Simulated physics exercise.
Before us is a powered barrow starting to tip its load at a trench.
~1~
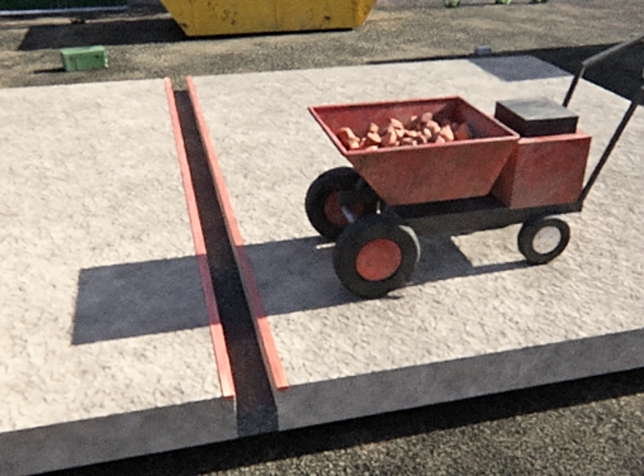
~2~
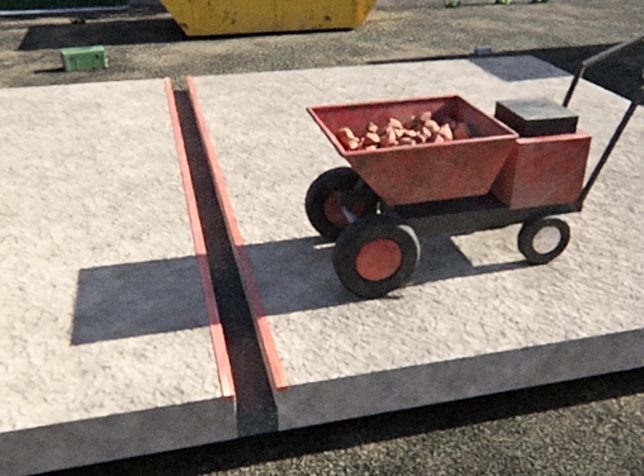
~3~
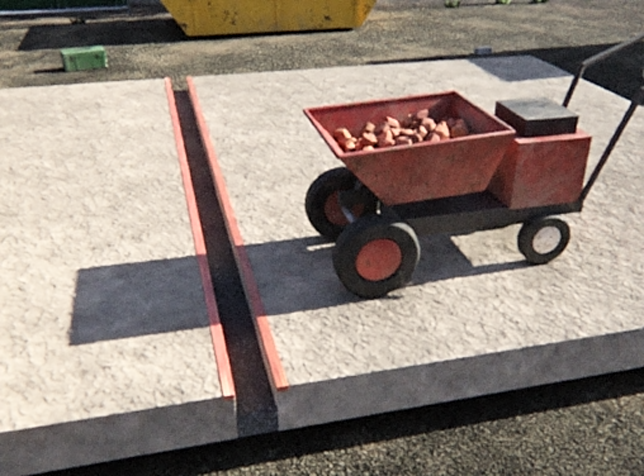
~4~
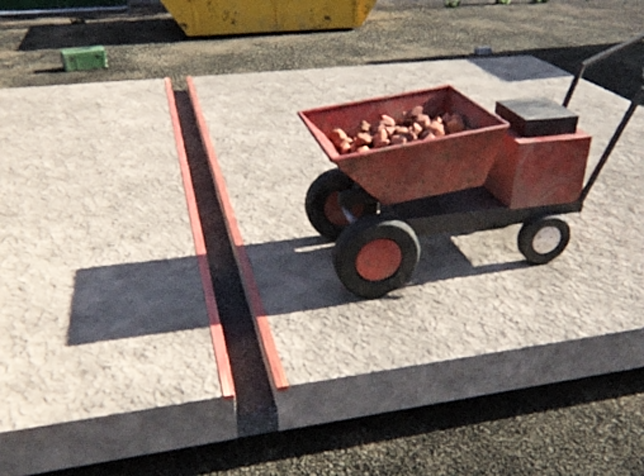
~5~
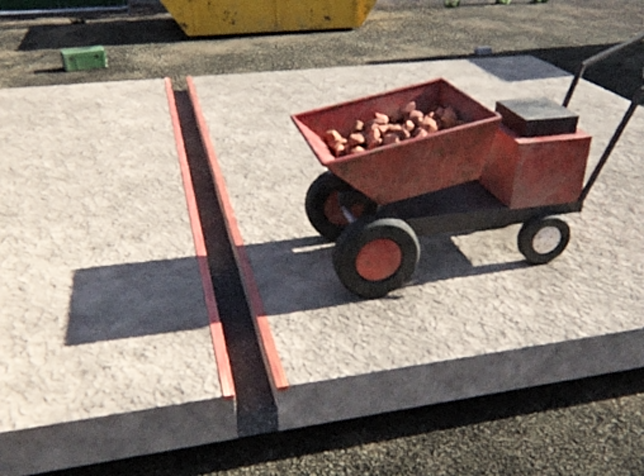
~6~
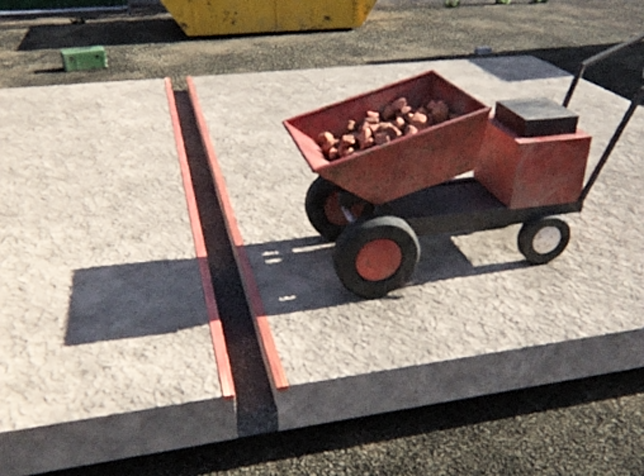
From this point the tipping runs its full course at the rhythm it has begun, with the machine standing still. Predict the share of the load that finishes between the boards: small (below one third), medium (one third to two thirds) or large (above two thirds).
The share is medium, from one third to two thirds.
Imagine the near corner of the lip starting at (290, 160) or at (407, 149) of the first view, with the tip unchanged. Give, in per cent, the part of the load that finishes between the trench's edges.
First try: Some 0 %; second try: 40 %.
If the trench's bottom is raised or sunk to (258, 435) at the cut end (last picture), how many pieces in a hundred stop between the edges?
Something close to 70 per cent.
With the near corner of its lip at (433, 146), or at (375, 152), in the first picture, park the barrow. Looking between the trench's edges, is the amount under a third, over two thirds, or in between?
Lab note - position 1: Below one third; position 2: In the middle band.
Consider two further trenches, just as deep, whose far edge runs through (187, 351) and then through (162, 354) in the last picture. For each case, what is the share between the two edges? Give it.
First case 80 %, second case 90 %.
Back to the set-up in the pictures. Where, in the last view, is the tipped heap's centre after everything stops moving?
Close to (220, 276) in the last picture.
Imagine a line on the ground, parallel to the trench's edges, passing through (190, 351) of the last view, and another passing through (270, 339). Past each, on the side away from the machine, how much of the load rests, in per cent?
10 and 90 in a hundred.
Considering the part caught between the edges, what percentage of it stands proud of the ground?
Estimate: Close to 35 in a hundred.
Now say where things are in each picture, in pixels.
In the first picture, lip of the skip at (344, 155), level; top of the load at (429, 143), lumps of rubble; first edge of the trench at (268, 339); far edge at (219, 346), the trench under half as wide as the skip, and about half as deep as wide.
In the second picture, lip of the skip at (343, 155), level; top of the load at (428, 143).
In the third picture, lip of the skip at (339, 157), tipped barely; top of the load at (426, 141).
In the fourth picture, lip of the skip at (332, 160), tipped a little; top of the load at (421, 138).
In the fifth picture, lip of the skip at (324, 165), tipped a little; top of the load at (423, 125).
In the sixth picture, lip of the skip at (314, 171), tipped clearly; top of the load at (424, 131); first edge of the trench at (268, 339); far edge at (219, 346).
Soon, skip tipped steeply; all in the skip.
A while on, skip tipped right over; most in the skip; a stray few short of the trench; about a quarter in or heaped over the trench; a small part beyond it.
Towards the end, skip tipped right over; about a quarter in the skip; a small part short of the trench; about half in or heaped over the trench; about a quarter beyond it.
Finally, skip tipped right over; a small part in the skip; a small part short of the trench; about half in or heaped over the trench; about a quarter beyond it.
